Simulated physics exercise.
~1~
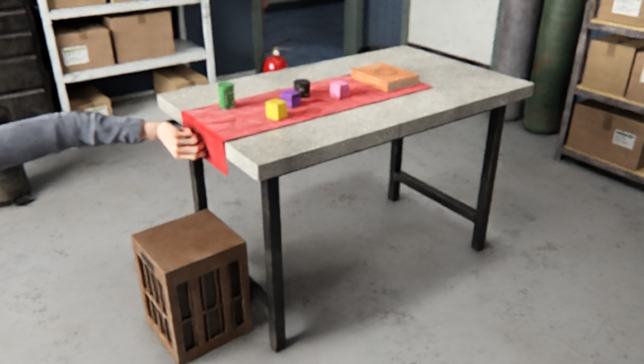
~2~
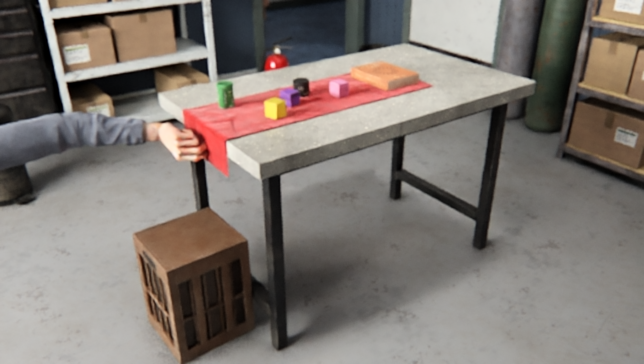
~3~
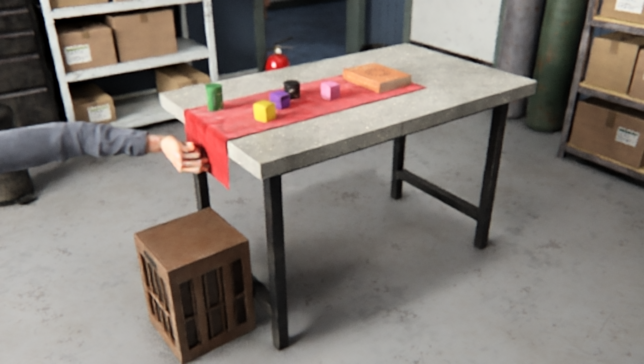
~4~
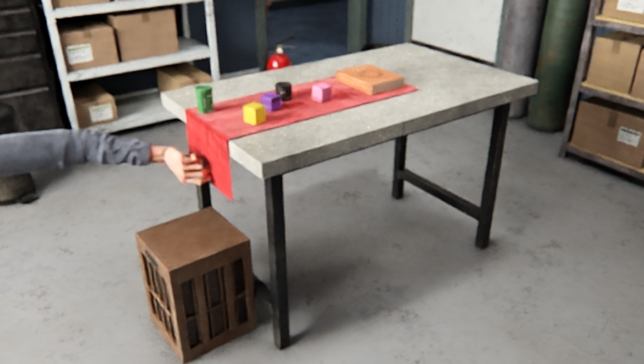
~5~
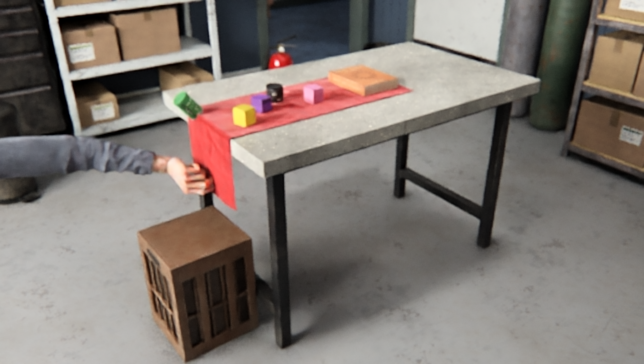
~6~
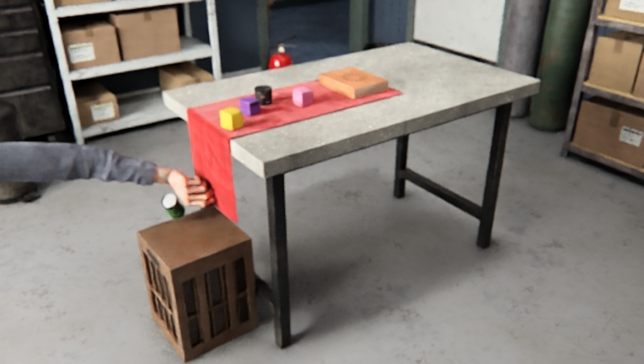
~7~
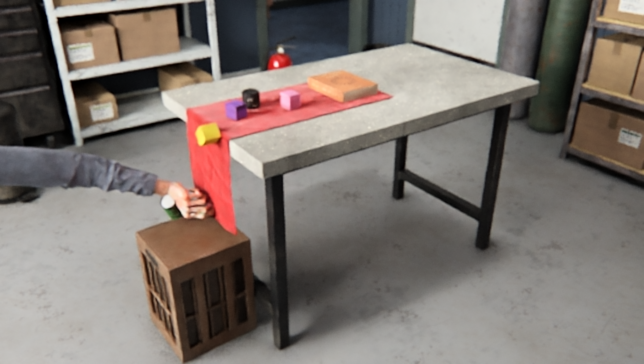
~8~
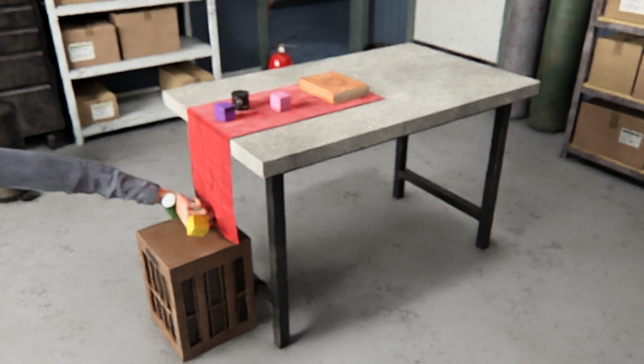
A red cloth lies across a pale grey table in a storage room, seen from slightly above, with a green can, yellow and purple cubes, a black pot, a pink cube and an orange-brown block on it. A hand at the left grips its hanging end above a brown crate and pulls it steadily downward. The objects ride left with the cloth, and the green can leans, then drops over the edge. The yellow cube tips and falls after it. At the end, the can and yellow cube are by the hand above the crate, while the others remain on the table.
